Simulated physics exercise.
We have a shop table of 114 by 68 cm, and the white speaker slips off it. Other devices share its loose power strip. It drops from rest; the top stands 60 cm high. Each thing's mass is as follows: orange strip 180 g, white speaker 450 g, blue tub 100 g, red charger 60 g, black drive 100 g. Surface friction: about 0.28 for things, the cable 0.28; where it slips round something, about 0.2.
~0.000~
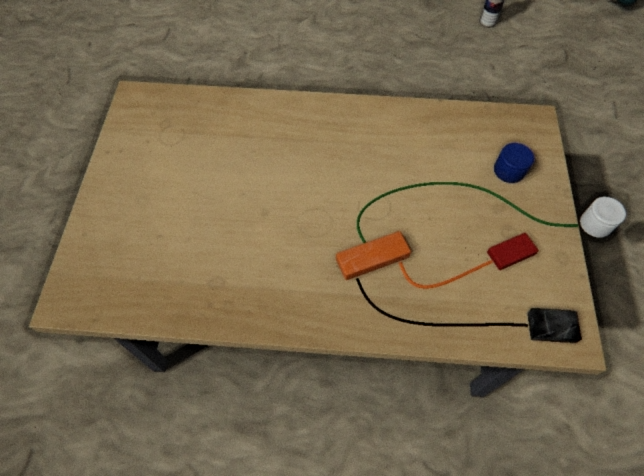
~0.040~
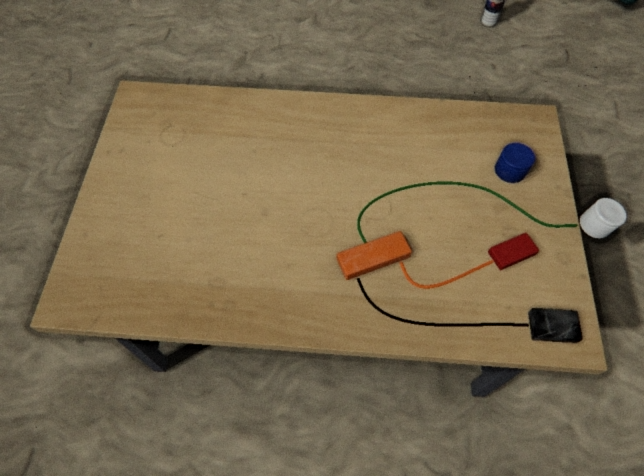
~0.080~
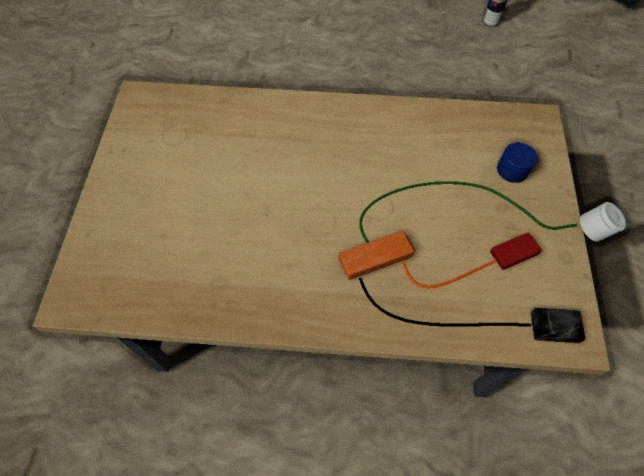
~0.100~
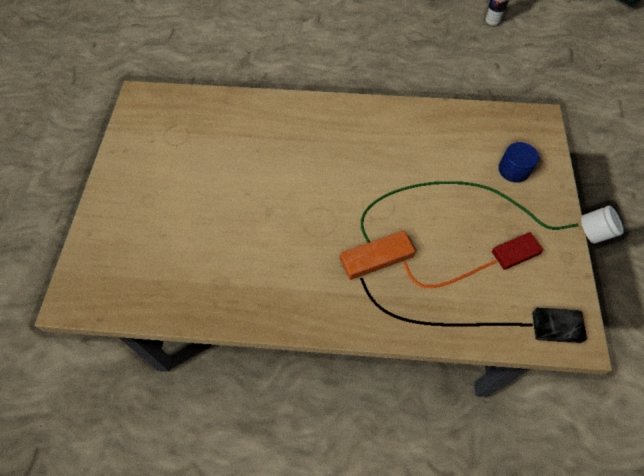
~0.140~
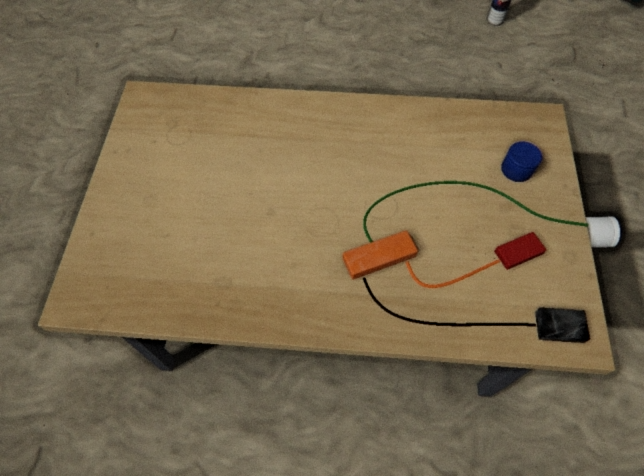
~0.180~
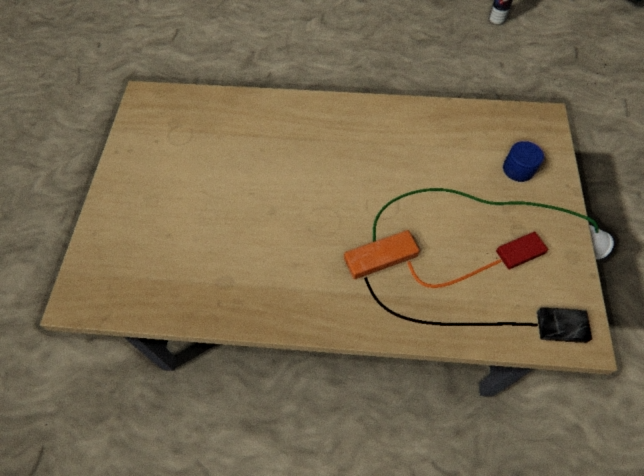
A white cylinder turns and drops beyond the table's right edge, drawing the green cable straighter.
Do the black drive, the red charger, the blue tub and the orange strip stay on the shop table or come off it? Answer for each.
For each: Black drive - comes off; red charger - comes off; blue tub - stays on; orange strip - comes off.
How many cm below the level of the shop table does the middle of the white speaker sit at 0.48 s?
Depth: About 55 cm.
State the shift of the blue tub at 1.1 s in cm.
My guess is close to 0 cm.
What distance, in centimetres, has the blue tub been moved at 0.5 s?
About 0 cm.
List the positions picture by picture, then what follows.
The first picture shows black drive (557, 323); red charger (514, 249); blue tub (518, 155); orange strip (374, 252); green cable runs through (390, 193) (442, 183) (497, 195) (548, 224).
The second picture shows white speaker (610, 211); green cable runs through (443, 183) (548, 225).
The third picture shows white speaker (603, 222); green cable runs through (445, 183) (549, 228).
The fourth picture shows white speaker (602, 225); green cable runs through (447, 183) (550, 228).
The fifth picture shows white speaker (599, 232); green cable runs through (450, 182) (558, 221).
The sixth picture shows black drive (567, 323); red charger (524, 248); blue tub (527, 153); orange strip (382, 251); green cable runs through (412, 193) (467, 195) (523, 203) (581, 216).
By 0.5 s, the strip's end of the green cable at (546, 257); orange strip 33 cm off its start, red charger 19 cm off its start, black drive 1 cm off its start.
By 0.8 s, the strip has left the top; orange strip over the edge, red charger over the edge, black drive 14 cm off its start.
By 1.1 s, the strip has left the top; orange strip over the edge, black drive over the edge, red charger over the edge.
By 1.4 s, the strip has left the top; orange strip over the edge, black drive over the edge, red charger over the edge.
By 2.6 s, the strip has left the top; orange strip over the edge, black drive over the edge, red charger over the edge, blue tub 0 cm off its start at (528, 153).
